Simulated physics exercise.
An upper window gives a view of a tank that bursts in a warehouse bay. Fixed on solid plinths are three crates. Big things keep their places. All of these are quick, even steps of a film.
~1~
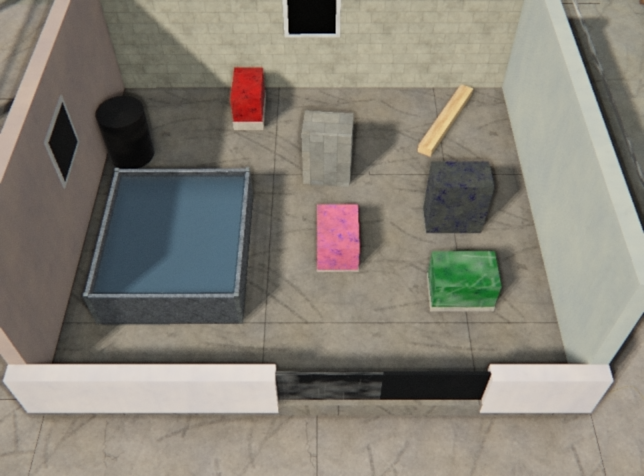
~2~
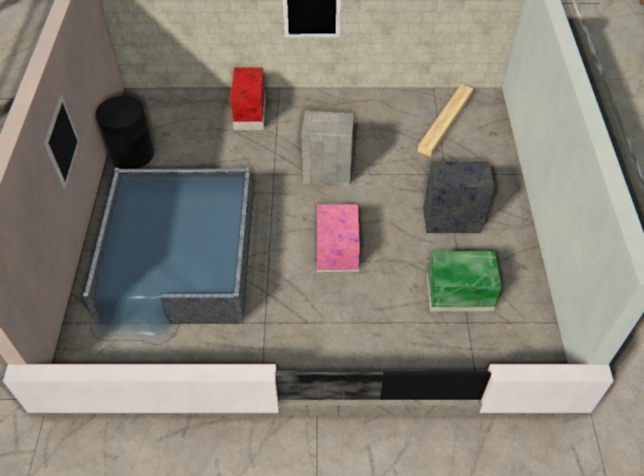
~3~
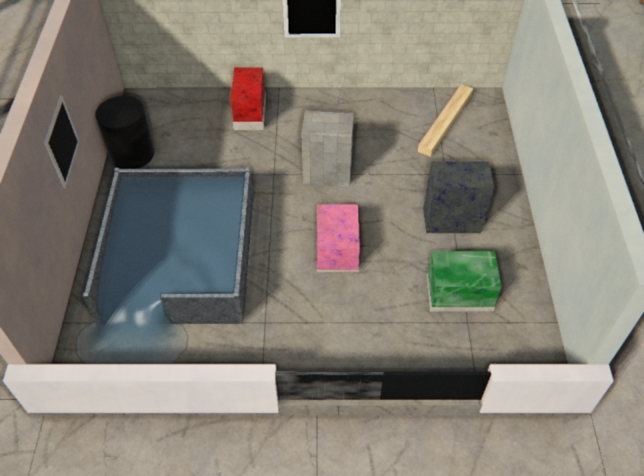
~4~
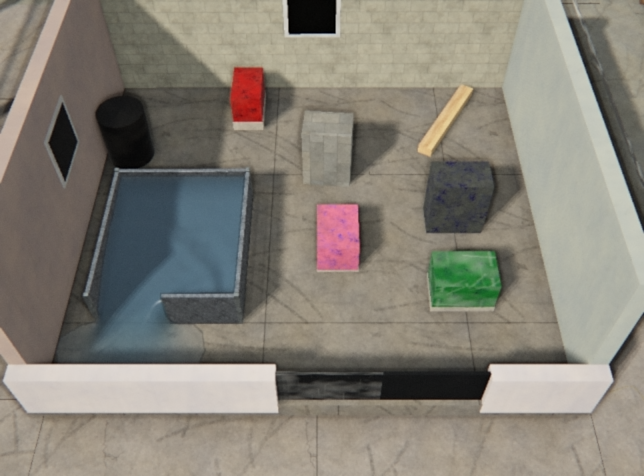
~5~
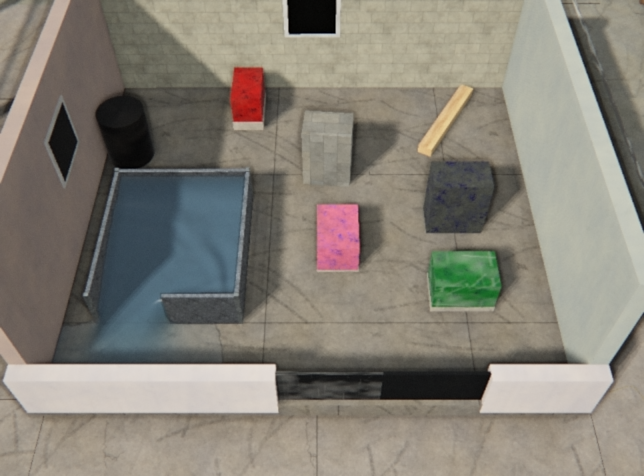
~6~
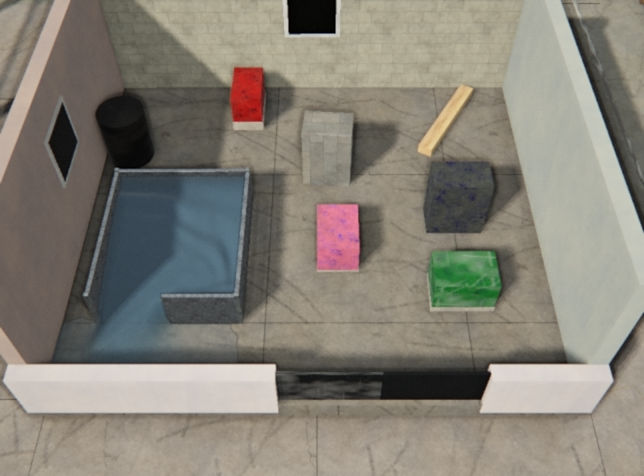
Water pouring from a gap in the front wall of a tank and spreading across the floor of a walled bay.
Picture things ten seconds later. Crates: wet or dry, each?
One by one: I expect the red crate to stay untouched, I expect the green crate to be touched by the water, I expect the pink crate to be touched by the water.
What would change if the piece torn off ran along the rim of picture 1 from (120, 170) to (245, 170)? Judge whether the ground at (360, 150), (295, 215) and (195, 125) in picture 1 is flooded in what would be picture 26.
The first point is swamped, the second unwetted, the third swamped.
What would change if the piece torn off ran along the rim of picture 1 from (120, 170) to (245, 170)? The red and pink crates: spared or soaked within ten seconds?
The red one is reached; the pink one is reached.
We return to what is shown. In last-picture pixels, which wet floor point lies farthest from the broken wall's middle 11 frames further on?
About at (447, 389).
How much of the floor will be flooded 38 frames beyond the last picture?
It comes out near 80 percent.
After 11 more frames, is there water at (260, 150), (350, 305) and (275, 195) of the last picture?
Status per point, in sequence: Unwetted, then waterlogged, then unwetted.
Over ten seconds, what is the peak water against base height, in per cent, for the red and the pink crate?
The first reaches around 40 in a hundred, the second around 230.
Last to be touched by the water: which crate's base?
The answer here is the red-painted one.
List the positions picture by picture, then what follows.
In the first frame, the tank at (174, 232) is whole and still.
In the second frame, water pours out at (133, 313) and has run to (171, 333).
In the third frame, the front is at a hidden place, out from the gap at (133, 314).
In the fourth frame, water pours out at (133, 314) and has run to a hidden place.
In the fifth frame, water pours out at (133, 314) and has run to a hidden place.
In the sixth frame, water pours out at (133, 314) and has run to a hidden place.
A moment on, water covers 10 % of the floor; the red crate not reached, the green crate not reached, the pink crate not reached.
Next, water covers 25 % of the floor; the red crate not reached, the green crate not reached, the pink crate not reached.
Then, water covers 45 % of the floor; the red crate not reached, the green crate water round its plinth, the pink crate water round its plinth.
Later, water covers 80 % of the floor; the red crate water round its plinth, the green crate water round its plinth, the pink crate water round its plinth.
In the end, water covers 100 % of the floor; the red crate stayed above the water, the green crate was topped, the pink crate was topped.
